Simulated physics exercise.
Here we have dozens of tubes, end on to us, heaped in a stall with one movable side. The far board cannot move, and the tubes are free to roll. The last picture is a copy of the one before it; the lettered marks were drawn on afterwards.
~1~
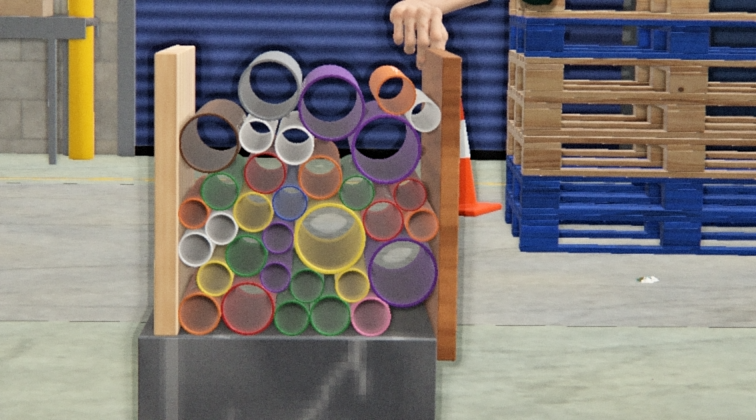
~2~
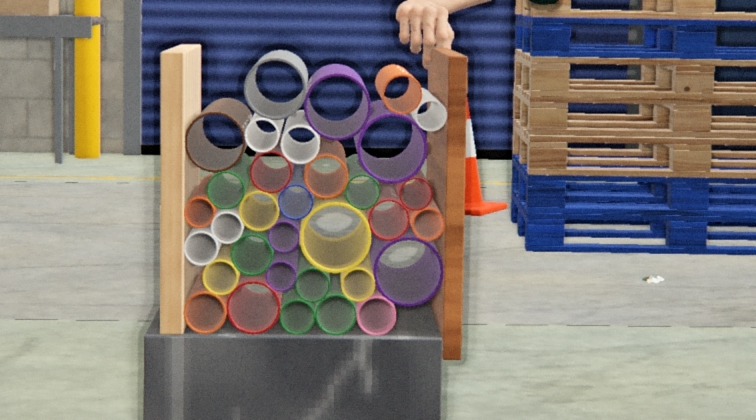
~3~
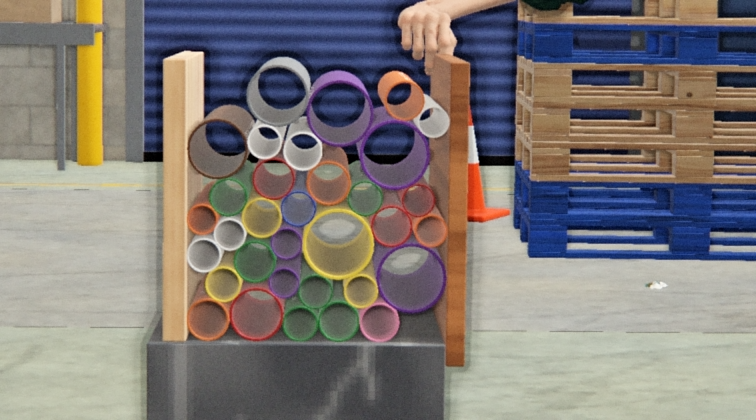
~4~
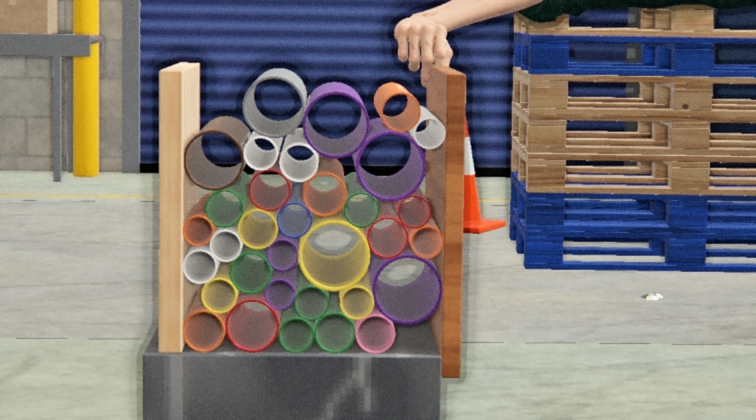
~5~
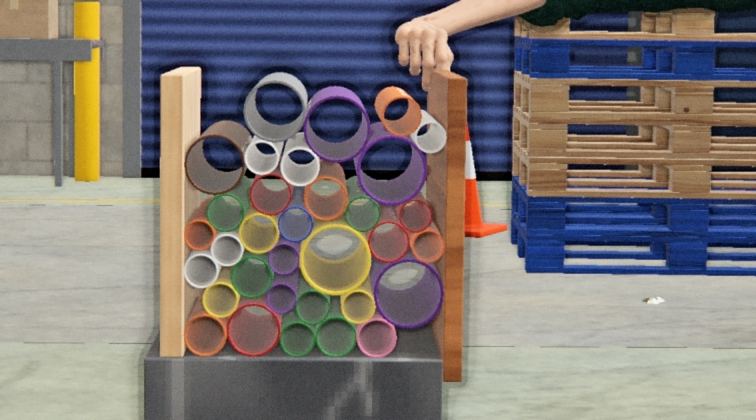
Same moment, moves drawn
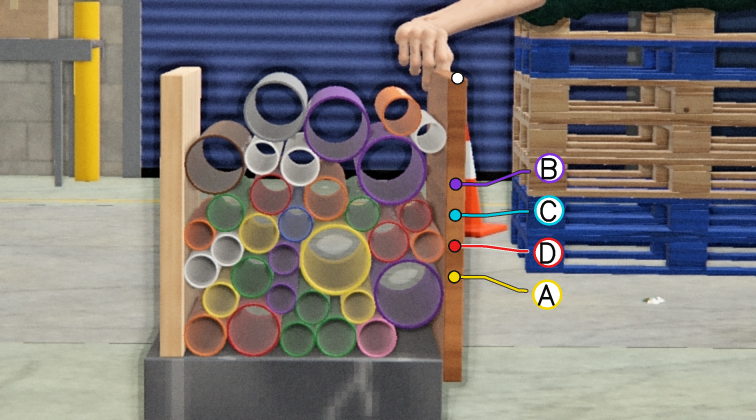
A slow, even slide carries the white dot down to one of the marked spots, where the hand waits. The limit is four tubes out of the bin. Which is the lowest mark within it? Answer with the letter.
Stop at C.
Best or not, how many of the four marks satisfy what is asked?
The number is two.
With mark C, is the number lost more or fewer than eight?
It loses fewer than eight.
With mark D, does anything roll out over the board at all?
Yes, at D.
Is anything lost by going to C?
Yes, at C.
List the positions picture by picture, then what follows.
A yellow tube (329, 238); a purple tube (278, 238); a green tube (357, 193), in the first picture.
A green tube (362, 192); a green tube (226, 190), in the second picture.
A white tube (265, 142); side board (447, 198), in the third picture.
An orange tube (204, 331); a purple tube (407, 290), in the fourth picture.
A yellow tube (335, 260); a purple tube (284, 259); a green tube (362, 214), in the fifth picture.
On the copy, A at (455, 277); B at (456, 184); C at (456, 215); D at (455, 246); the white dot at (458, 78).
On C. First, top of the board (446, 144).
Then, top of the board (445, 214).
Finally, top of the board (445, 214), two out over the board.
By contrast, A more than four out over the board; B two out over the board; D more than four out over the board.
